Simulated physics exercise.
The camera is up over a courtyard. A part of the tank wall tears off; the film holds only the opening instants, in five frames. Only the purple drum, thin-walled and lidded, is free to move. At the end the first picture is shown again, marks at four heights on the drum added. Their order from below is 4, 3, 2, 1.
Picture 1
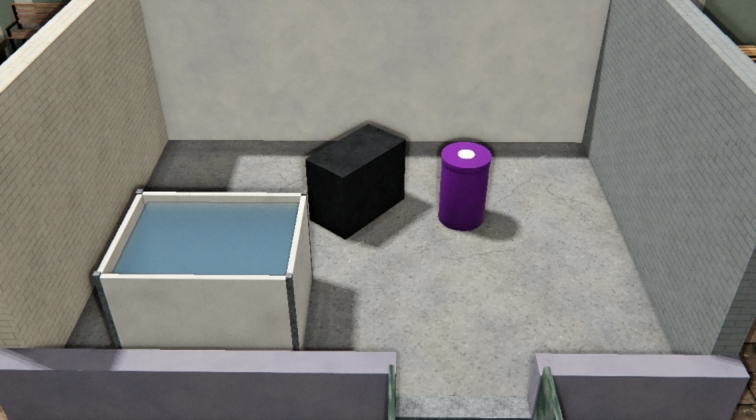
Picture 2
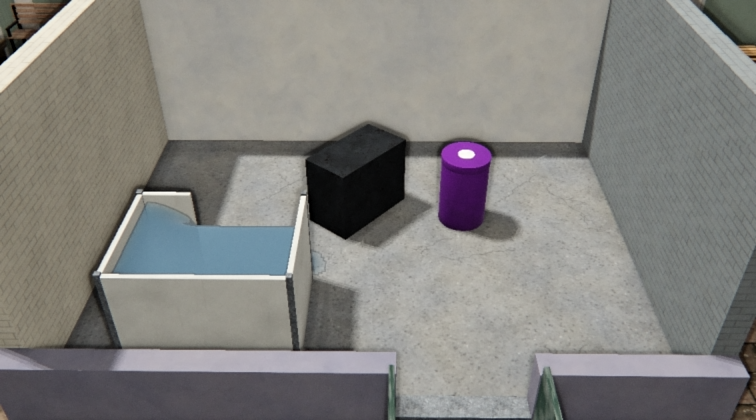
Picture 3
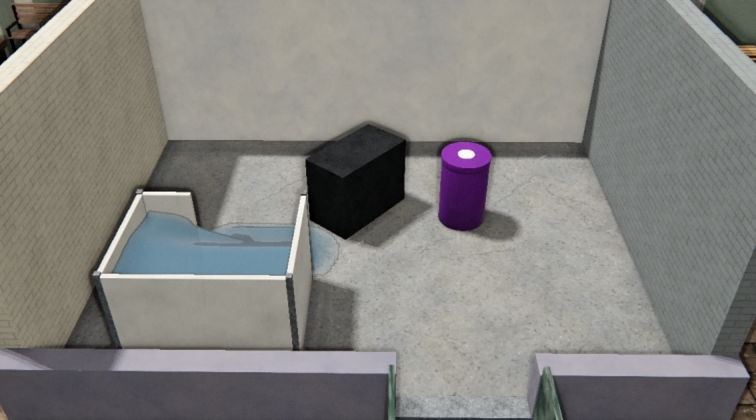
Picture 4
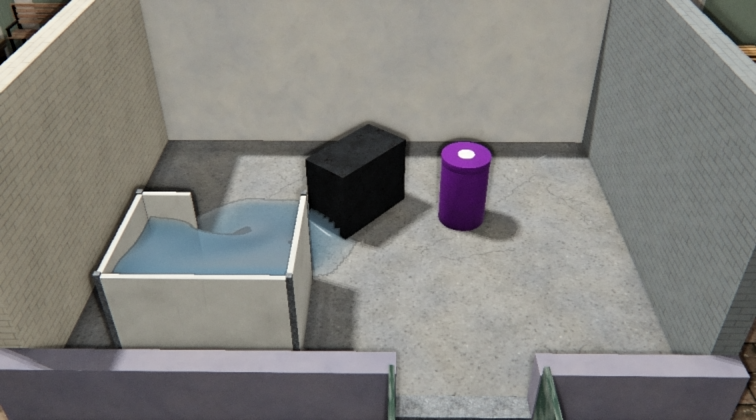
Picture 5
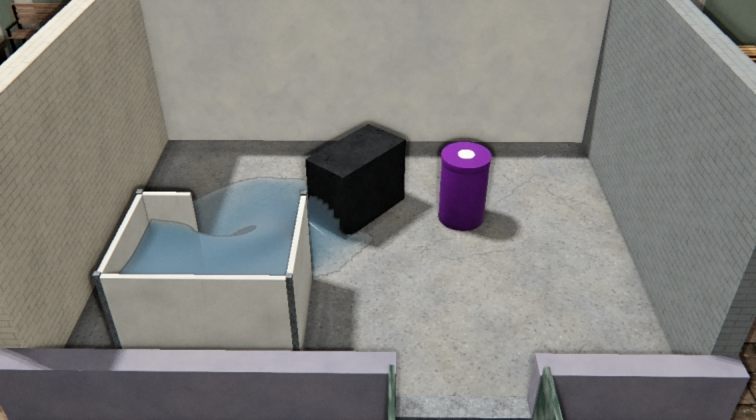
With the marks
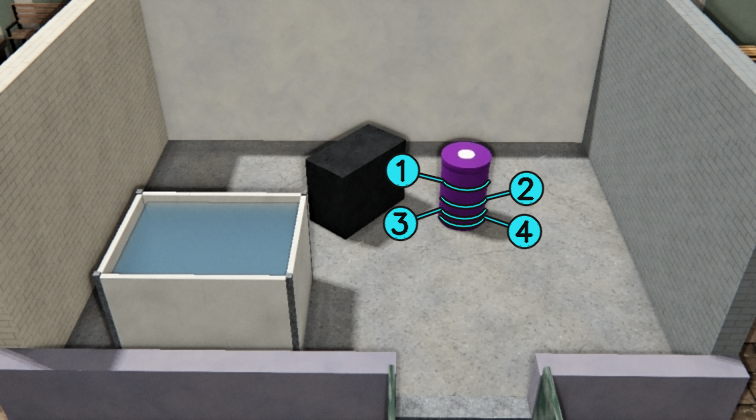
A pale tank full of water lost part of its back wall, and the water poured out, spreading across the courtyard floor around the black block's near corner, while the purple drum stood still.
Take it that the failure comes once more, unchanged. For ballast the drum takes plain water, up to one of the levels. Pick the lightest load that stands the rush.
Use mark 4.
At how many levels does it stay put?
All of the four.
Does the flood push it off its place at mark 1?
No, that is safe.
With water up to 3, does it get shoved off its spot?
No, not at all.
In cyan, 1 at (467, 190); 2 at (465, 207); 3 at (464, 218); 4 at (463, 226); from the bottom up 4, 3, 2, 1.
Choosing 1, it does not move.
Choosing 2, it does not move.
Choosing 3, it does not move.
Choosing 4, it does not move.
